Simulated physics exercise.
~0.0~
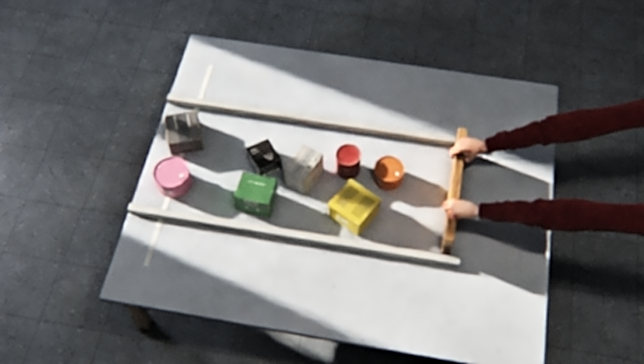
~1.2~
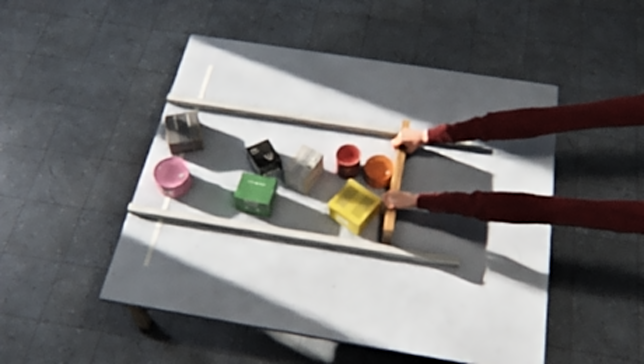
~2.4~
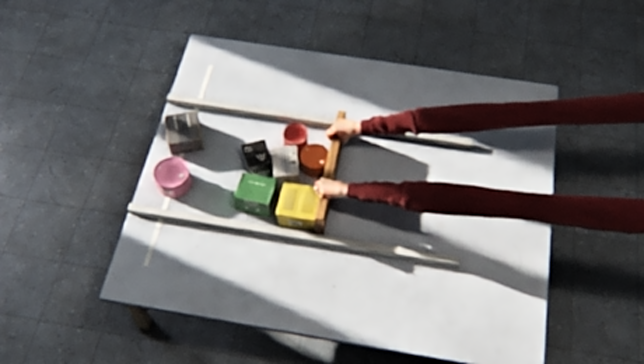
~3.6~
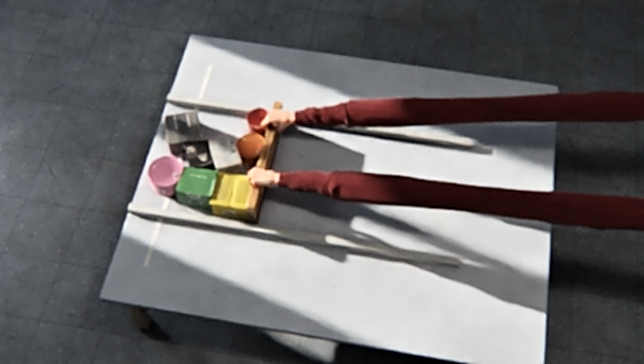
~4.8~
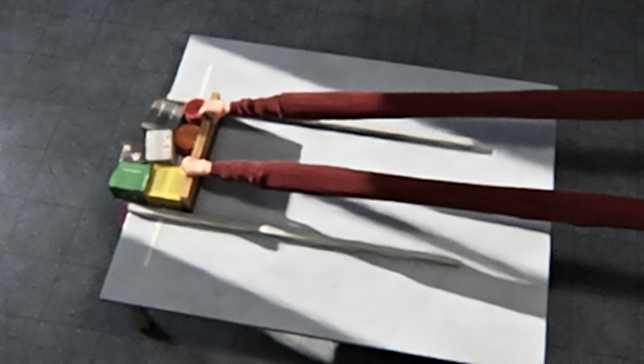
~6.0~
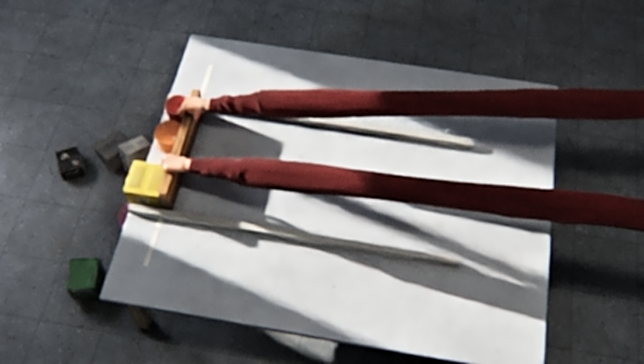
Two long, dark red sleeved arms push a wooden plank leftward across a pale platform, seen from above at an angle over a dark floor. Between two battens stand a pink tub, grey, black, clear-looking and green boxes, a yellow parcel, and red and orange tubs. The plank meets the orange tub and yellow parcel first, then gathers the rest into a tight cluster. The cluster is driven to the left edge, where items start tipping over. The plank stops near the tape strip, with yellow, orange and red still beside it, while black, grey and green boxes lie on the floor.
